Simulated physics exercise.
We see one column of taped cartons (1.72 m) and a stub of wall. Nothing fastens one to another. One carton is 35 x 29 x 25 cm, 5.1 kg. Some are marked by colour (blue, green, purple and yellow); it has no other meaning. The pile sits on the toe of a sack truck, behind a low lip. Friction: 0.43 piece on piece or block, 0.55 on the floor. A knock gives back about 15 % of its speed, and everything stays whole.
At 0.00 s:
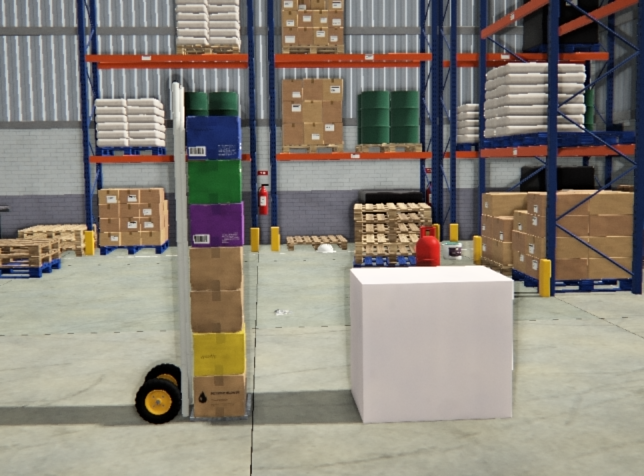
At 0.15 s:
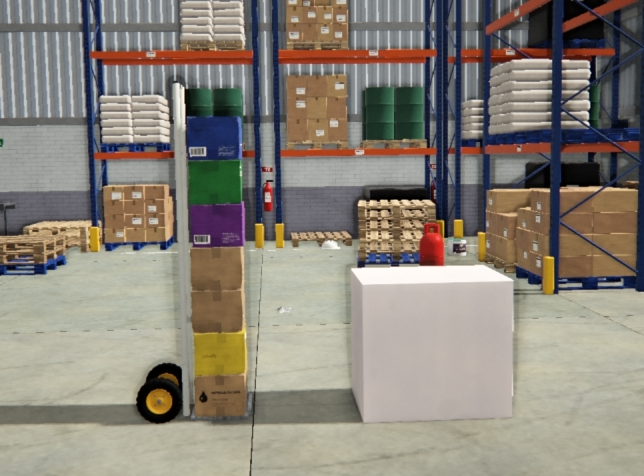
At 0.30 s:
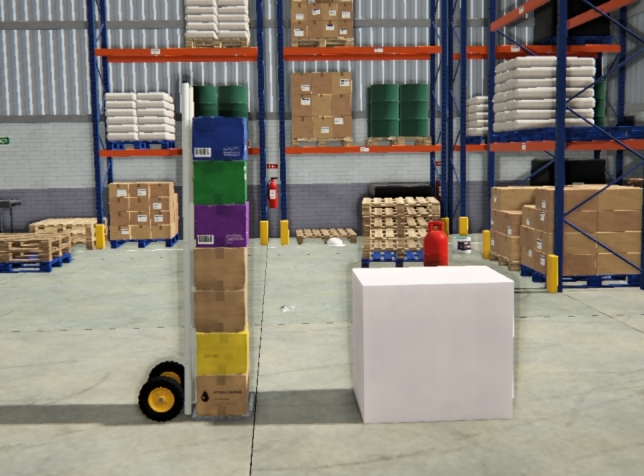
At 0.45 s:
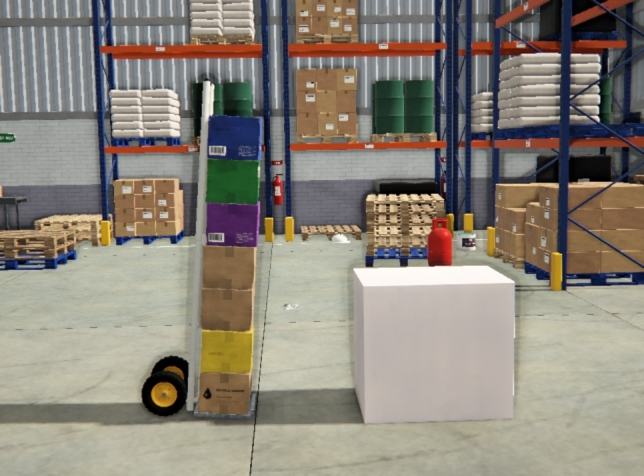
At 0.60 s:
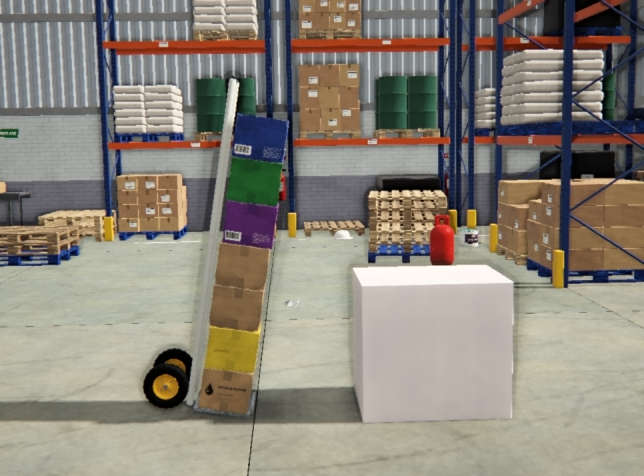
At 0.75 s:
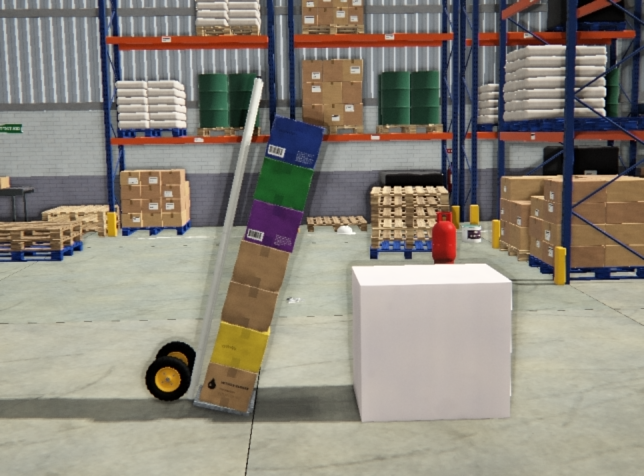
In a warehouse, a hand truck and its tall stack of boxes lean to the right.
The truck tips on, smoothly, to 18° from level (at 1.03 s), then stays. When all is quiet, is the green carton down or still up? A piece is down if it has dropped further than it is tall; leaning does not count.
In the end the green carton comes down.
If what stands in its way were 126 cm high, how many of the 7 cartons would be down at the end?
In that case 0.
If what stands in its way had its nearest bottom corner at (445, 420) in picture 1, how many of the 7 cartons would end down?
Then 6.
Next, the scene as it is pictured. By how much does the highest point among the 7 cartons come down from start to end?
About 65 cm.
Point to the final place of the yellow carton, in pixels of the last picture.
At about (271, 344).
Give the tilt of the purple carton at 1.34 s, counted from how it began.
Roughly 90°.
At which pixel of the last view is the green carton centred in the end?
Around (528, 371).
By 0.84 s, none of the 7 cartons down, 7 disturbed; green carton tilted 21°; blue carton tilted 21°.
By 1.02 s, none of the 7 cartons down, 7 disturbed; green carton tilted 34°, 14 cm lower; blue carton tilted 34°, 19 cm lower.
By 1.34 s, 2 of the 7 cartons down; green carton on its side; blue carton on its side.
When it is over (3.0 s), 2 of the 7 cartons down; green carton on its side; purple carton on its side; blue carton on its side. In pixels of the last frame, middles, green carton near (528, 371), purple carton near (374, 251).
